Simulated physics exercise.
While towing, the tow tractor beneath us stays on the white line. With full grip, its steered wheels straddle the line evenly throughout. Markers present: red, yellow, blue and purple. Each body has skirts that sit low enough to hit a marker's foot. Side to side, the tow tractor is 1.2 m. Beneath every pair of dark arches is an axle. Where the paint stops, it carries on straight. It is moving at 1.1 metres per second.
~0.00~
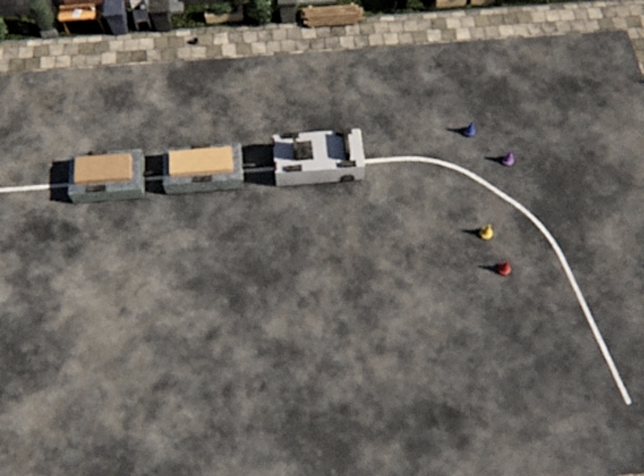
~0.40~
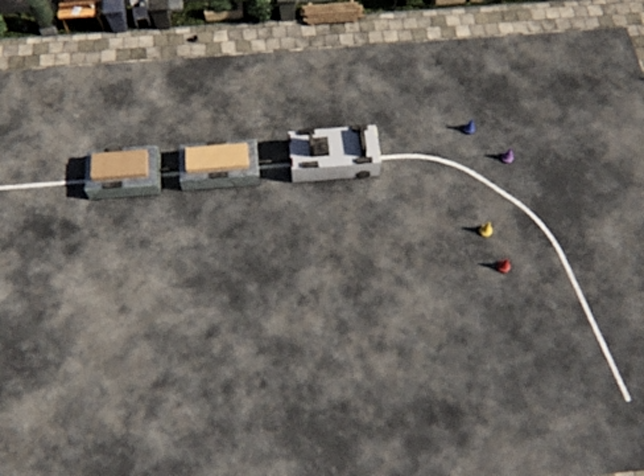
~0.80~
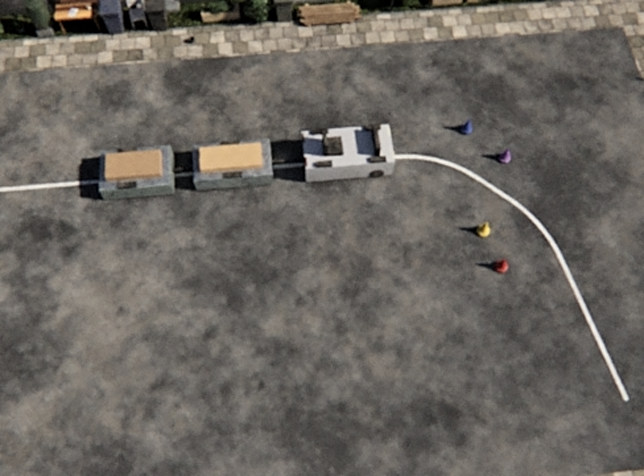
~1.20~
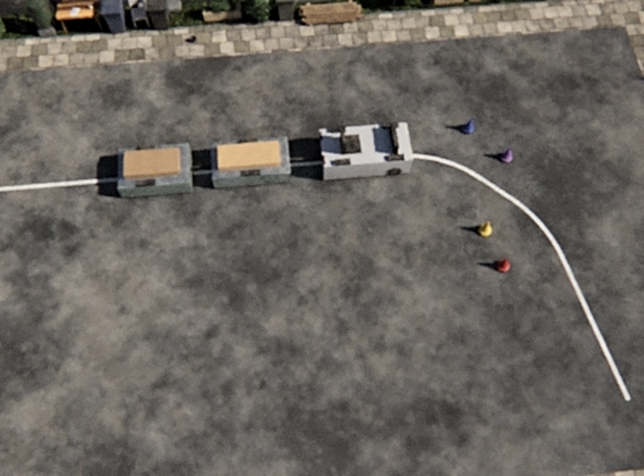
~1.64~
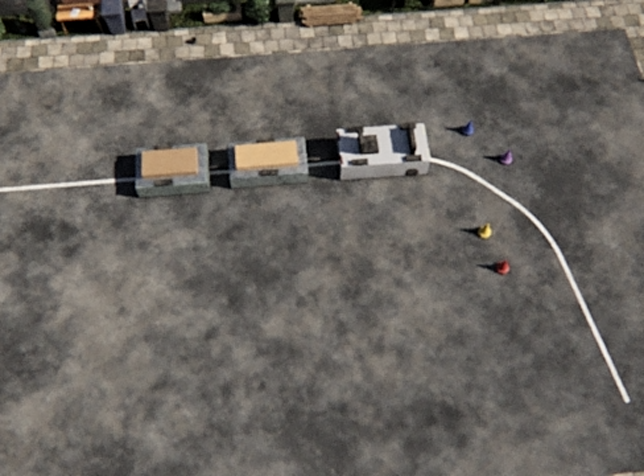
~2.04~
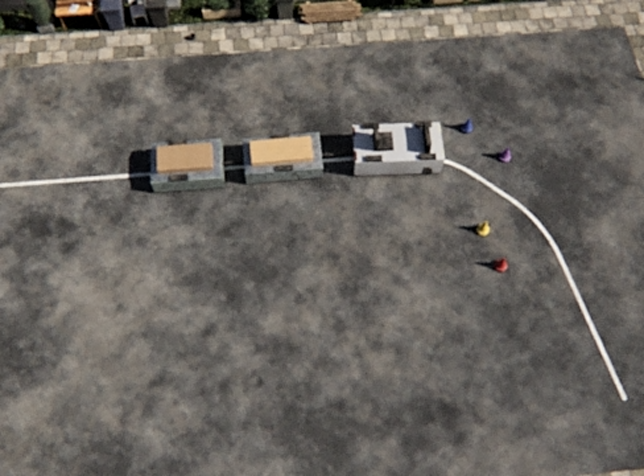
A white tow tractor pulling two trailers with tan tops moves slowly right along a white line on dark pavement, its front drawing near the blue cone where the line begins curving down past purple, yellow and red cones.
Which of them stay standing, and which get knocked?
Red stays standing. Yellow gets knocked. Blue stays standing. Purple stays standing.
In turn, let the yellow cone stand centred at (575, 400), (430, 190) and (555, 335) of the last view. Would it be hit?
First clear, second struck, third struck.
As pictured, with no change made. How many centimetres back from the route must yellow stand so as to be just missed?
Yellow 25.
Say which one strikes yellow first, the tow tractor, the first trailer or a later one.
Yellow - a trailer behind the first.
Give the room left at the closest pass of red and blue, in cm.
Red keeps 10 to spare, while blue keeps 40.
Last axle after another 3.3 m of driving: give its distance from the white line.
The middle of the last axle sits about 5 cm from the line.
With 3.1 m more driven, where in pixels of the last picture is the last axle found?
Near (288, 151).
By 2.7 s, the last axle is at (206, 158) of the last picture, on the line; blue has been passed with 40 cm to spare.
By 3.7 s, the last axle is at (243, 155) of the last picture, on the line; purple has been passed with 10 cm to spare.
By 9.7 s, the last axle is at (460, 180) of the last picture, 75 cm off the line; the second trailer has hit yellow.
By 12.1 s, the last axle is at (535, 244) of the last picture, 75 cm off the line; red has been passed with 10 cm to spare.
By 16.1 s, the last axle is at (631, 398) of the last picture, 15 cm off the line; 1 of 4 struck in all.
